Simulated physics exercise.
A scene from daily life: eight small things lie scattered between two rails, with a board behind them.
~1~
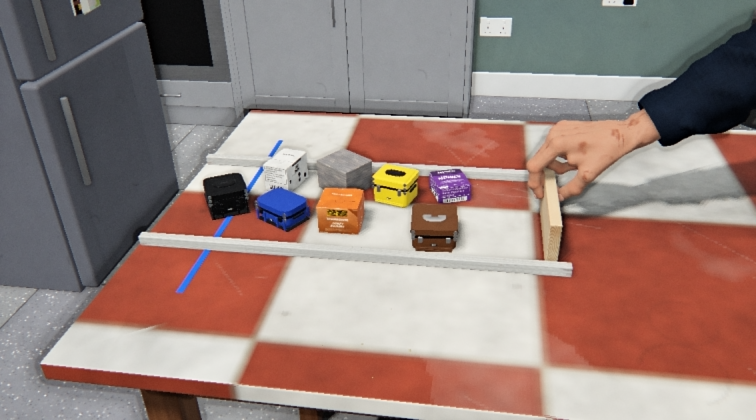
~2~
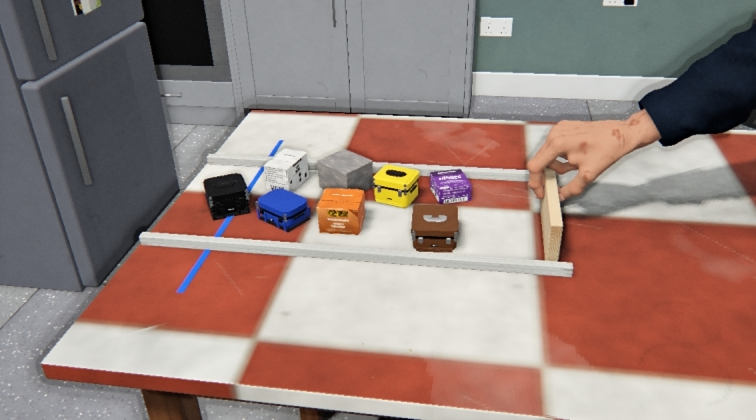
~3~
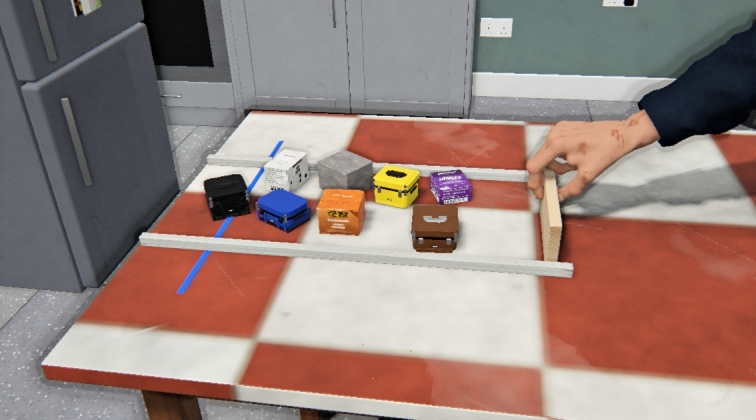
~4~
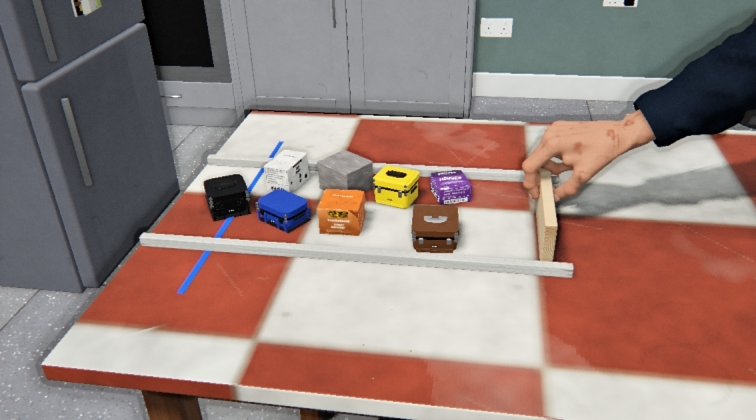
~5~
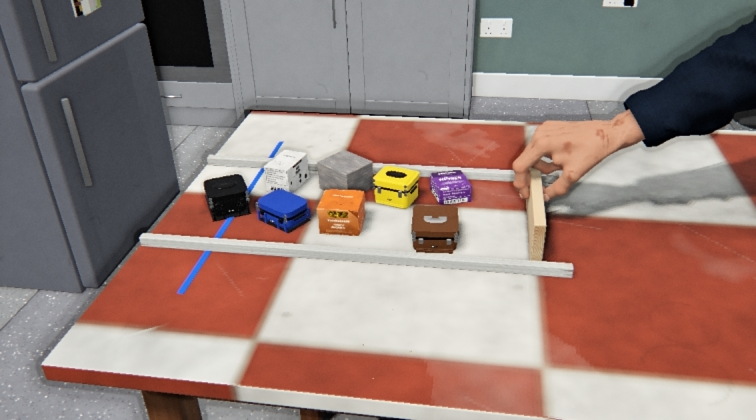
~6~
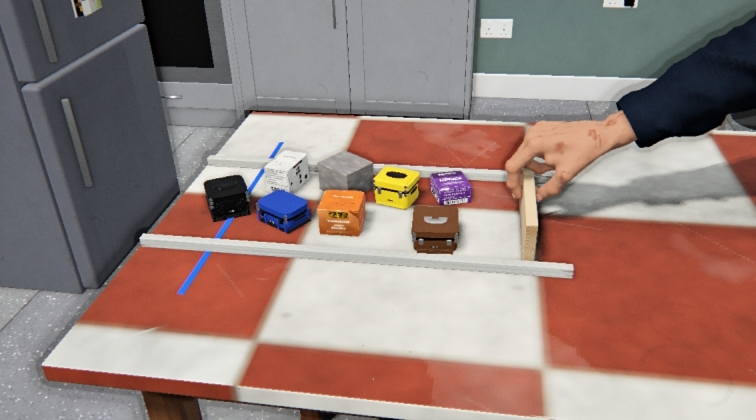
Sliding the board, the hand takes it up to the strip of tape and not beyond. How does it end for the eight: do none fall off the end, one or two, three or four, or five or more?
It ends with three or four off the end.
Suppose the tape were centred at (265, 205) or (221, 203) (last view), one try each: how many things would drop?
Counts: 2, 5.
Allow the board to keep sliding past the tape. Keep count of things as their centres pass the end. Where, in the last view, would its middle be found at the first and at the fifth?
The middle is near (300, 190) first and near (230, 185) after.
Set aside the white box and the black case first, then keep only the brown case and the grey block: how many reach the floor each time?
Count of fallen: 1 / 1.
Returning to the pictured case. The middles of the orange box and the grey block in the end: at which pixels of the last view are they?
You'll find the orange box at roughly (168, 205) and the grey block at roughly (203, 169).
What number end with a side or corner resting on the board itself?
Contact count: 3.
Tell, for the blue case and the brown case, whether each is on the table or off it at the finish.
Taking them one at a time, the blue case ends up down; as for the brown case, it remains in place.
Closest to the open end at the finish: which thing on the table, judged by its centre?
Result: Orange box.
Early on, none off yet; black case at rest near (227, 198); white box at rest near (287, 173); blue case at rest near (284, 212).
A while later, none off yet; black case travelled a little near (208, 195); white box travelled a little near (273, 172); blue case travelled about its own width near (241, 213).
Further along, none off yet; black case leaning well over near (164, 193); white box travelled well along near (209, 170); blue case travelled well along near (167, 214).
Finally, the number that fall off is three or four; lost, blue case, white box and black case.
